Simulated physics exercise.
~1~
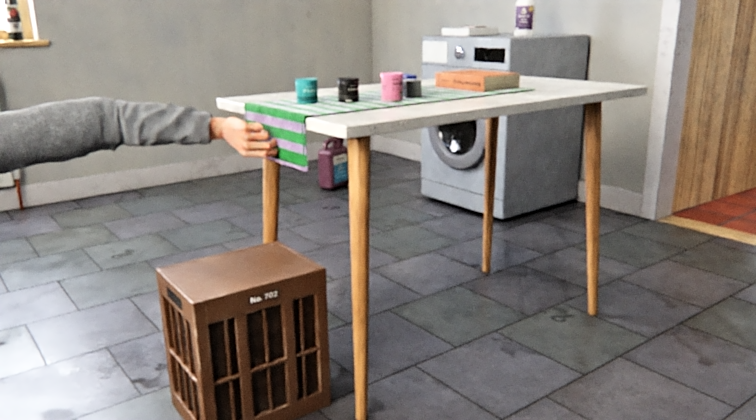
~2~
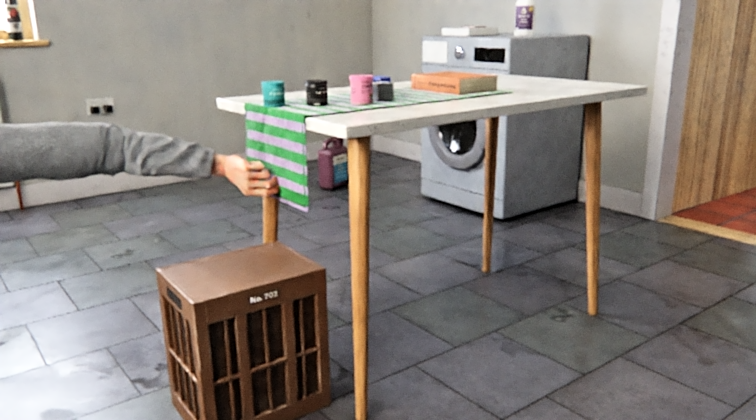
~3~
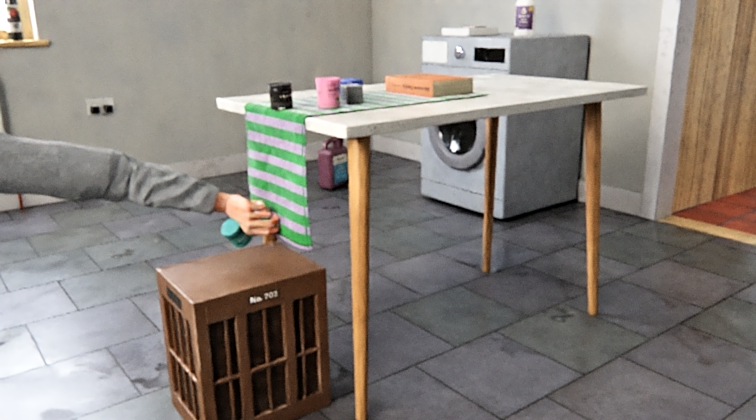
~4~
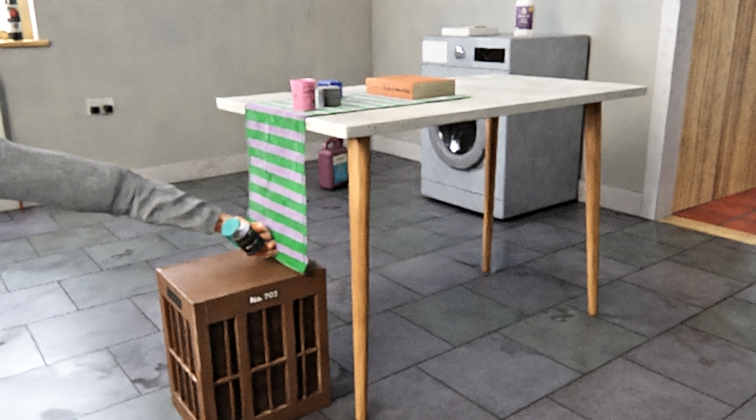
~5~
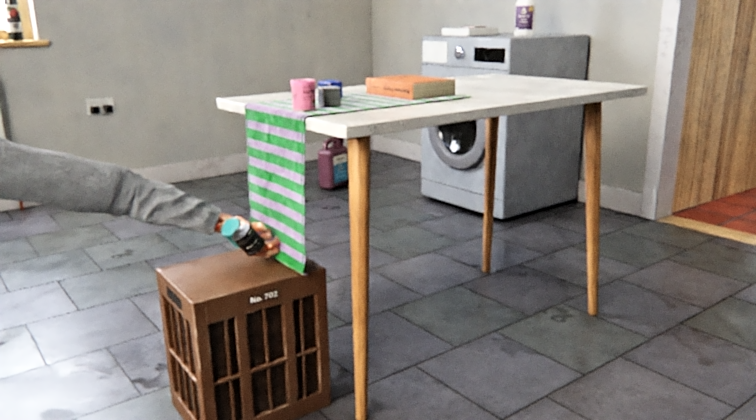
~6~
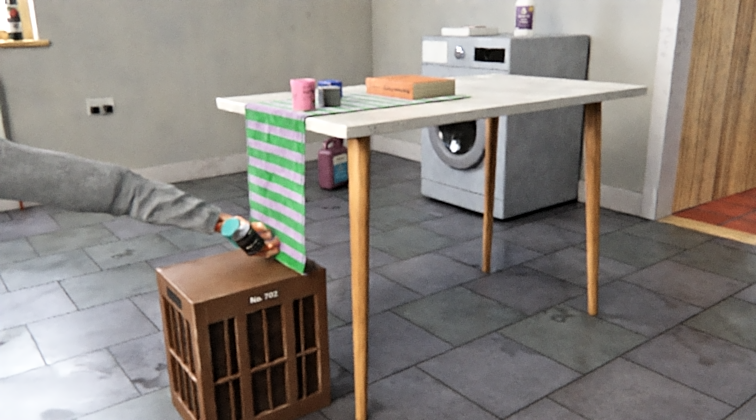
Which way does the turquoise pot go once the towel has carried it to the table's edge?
It moves down, dropping off the edge of the table to beside the hand above the brown crate.
